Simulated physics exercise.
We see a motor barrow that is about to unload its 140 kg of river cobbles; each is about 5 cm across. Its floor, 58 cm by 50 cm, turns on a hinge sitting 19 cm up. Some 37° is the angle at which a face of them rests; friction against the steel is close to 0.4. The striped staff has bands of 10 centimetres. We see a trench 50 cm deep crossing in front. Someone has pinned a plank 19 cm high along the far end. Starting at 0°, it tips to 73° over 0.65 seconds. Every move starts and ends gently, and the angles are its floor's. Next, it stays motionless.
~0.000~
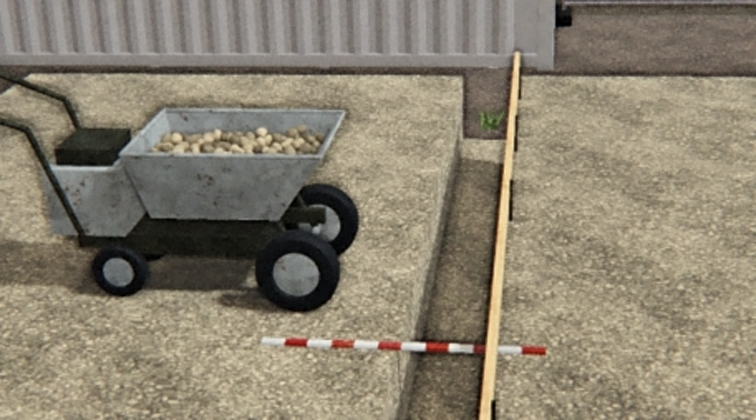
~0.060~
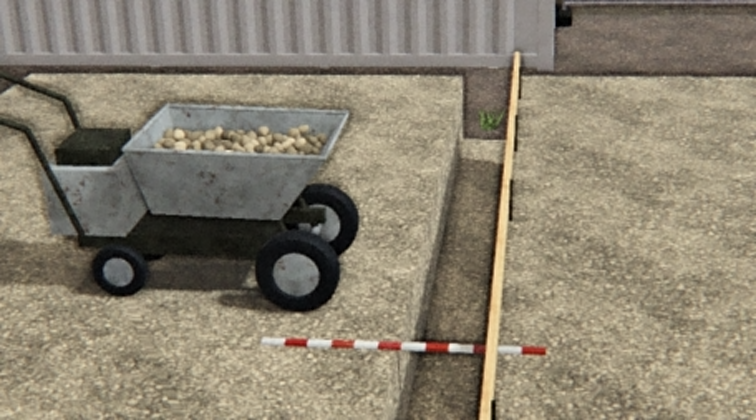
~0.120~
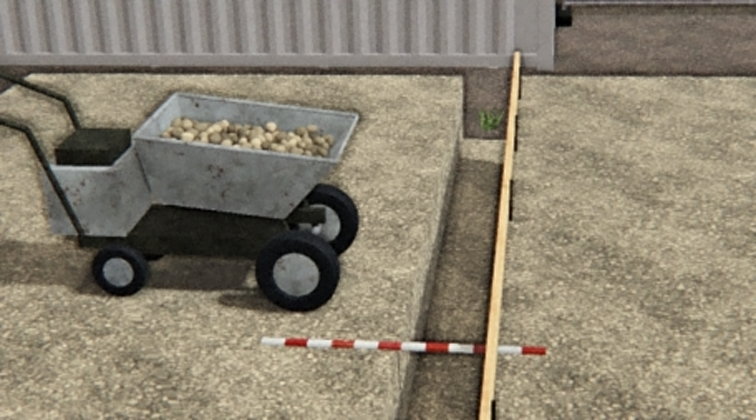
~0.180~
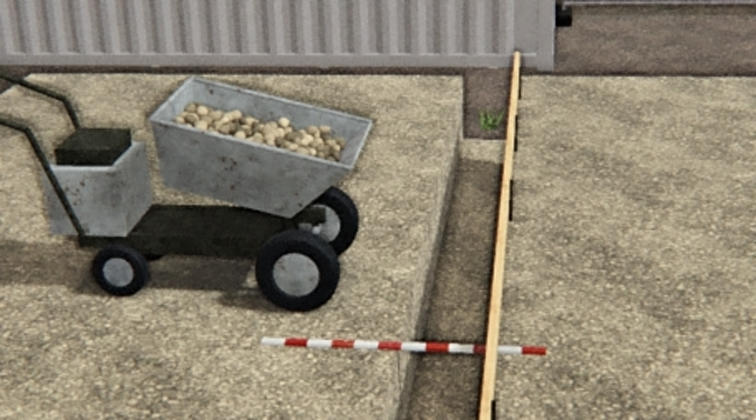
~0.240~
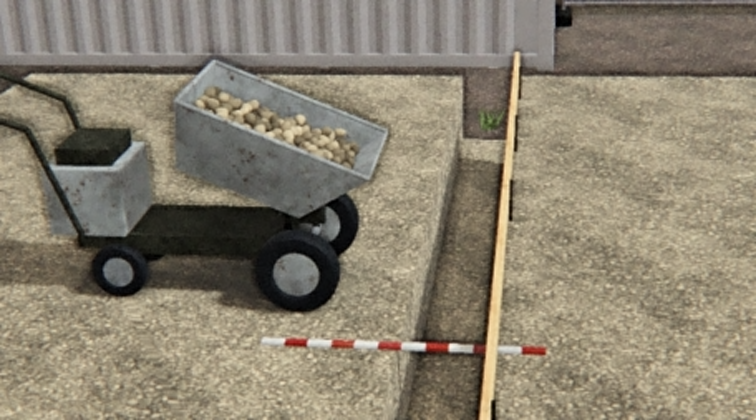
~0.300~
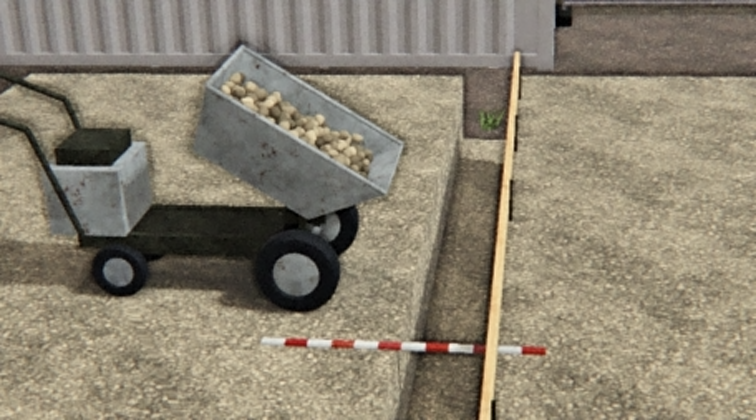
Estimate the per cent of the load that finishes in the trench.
Roughly 83 percent.
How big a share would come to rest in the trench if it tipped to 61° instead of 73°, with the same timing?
Trench share: Approx. 60%.
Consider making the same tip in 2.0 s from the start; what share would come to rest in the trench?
Expected share: Around 100%.
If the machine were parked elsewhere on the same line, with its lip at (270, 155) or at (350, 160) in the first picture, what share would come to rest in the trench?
Around 95 and then 55 percent.
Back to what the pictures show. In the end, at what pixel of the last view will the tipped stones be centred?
Roughly at pixel (469, 364).
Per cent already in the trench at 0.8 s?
By that point it's something like 25 in a hundred.
After 0.5 s the floor is at 62°; 100 % in the skip; the foremost stones are at (411, 220).
After 0.8 s the floor is at 73°; 72 % in the skip, 27 % in the trench, 1 % past the trench; the foremost stones are at (500, 243).
After 1.1 s the floor is at 73°; 16 % in the skip, 67 % in the trench, 17 % past the trench; the foremost stones are at (687, 300).
After 3.0 s the floor is at 73°; 0 % in the skip, 83 % in the trench, 17 % past the trench; the foremost stones are past the picture's edge.
